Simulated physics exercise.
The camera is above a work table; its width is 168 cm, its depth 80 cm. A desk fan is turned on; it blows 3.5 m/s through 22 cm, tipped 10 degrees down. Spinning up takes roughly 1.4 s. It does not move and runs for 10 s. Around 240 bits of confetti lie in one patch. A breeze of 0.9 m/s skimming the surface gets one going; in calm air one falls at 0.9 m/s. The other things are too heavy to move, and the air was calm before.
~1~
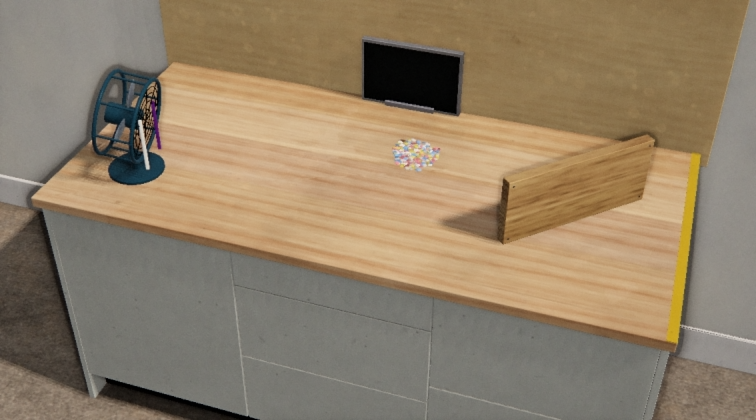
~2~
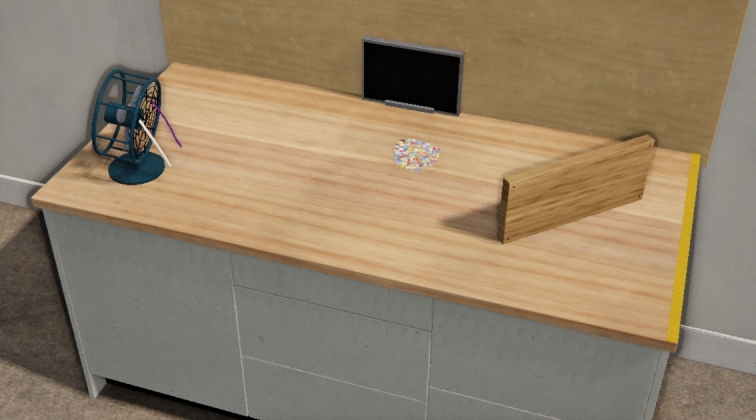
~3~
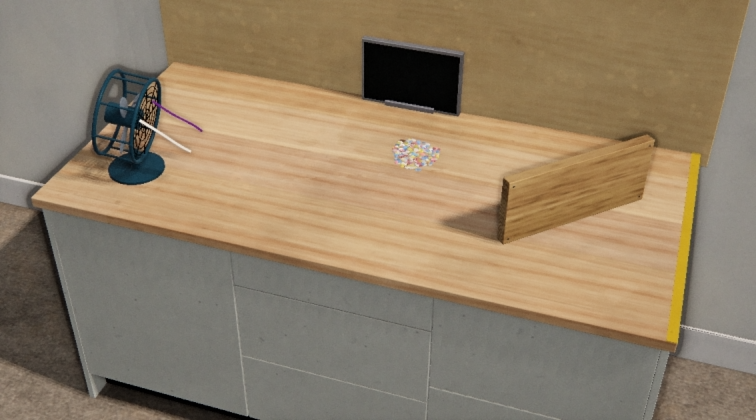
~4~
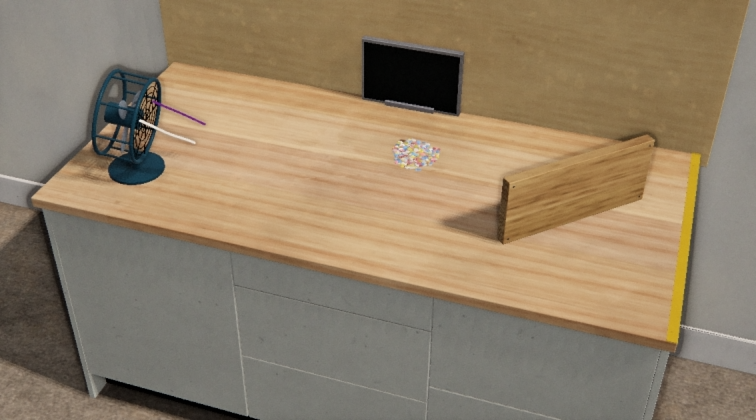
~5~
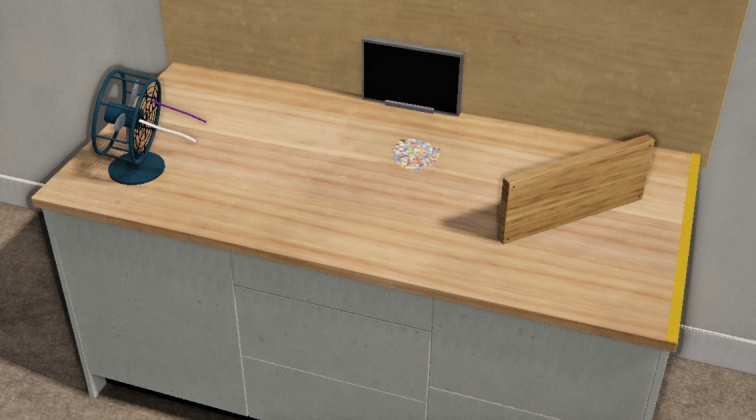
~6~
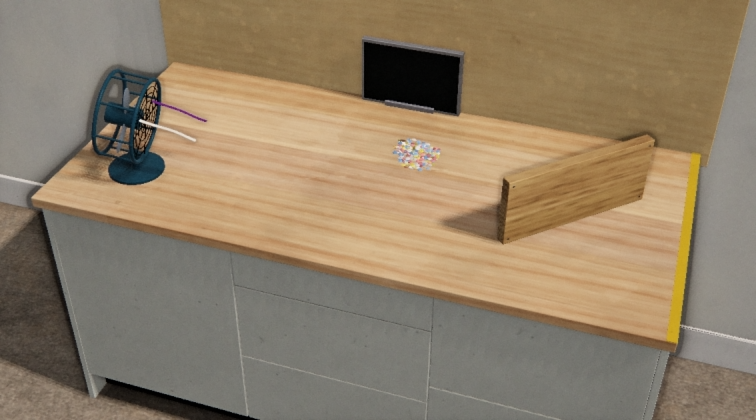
Two ribbons on a desk fan lifting and streaming out over a wooden worktop, then a patch of confetti barely stirring.
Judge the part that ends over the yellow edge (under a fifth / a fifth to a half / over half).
Of the bits of confetti, over half end over the yellow edge.
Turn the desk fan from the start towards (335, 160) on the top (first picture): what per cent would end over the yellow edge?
Then about 100 %.
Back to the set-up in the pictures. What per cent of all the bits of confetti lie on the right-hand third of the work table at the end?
Near 10 %.
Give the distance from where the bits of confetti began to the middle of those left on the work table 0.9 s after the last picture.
Roughly 50 cm.
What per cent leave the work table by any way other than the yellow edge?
About 0 %.
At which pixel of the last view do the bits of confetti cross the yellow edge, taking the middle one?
At about (700, 156).
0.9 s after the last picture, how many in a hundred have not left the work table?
About 100 %.
Then, 0.9 s after the last picture, 99 % are on the move or not yet settled, 4 % are over the yellow edge; the middle of those still in play is near (571, 133).
Then, 2.1 s after the last picture, 62 % are on the move or not yet settled, 41 % are over the yellow edge; the middle of those still in play is near (566, 133).
Then, 4.4 s after the last picture, 37 % are on the move or not yet settled, 65 % are over the yellow edge; the middle of those still in play is near (572, 131).
Then, 8.9 s after the last picture, at the end, 88 % are over the yellow edge.
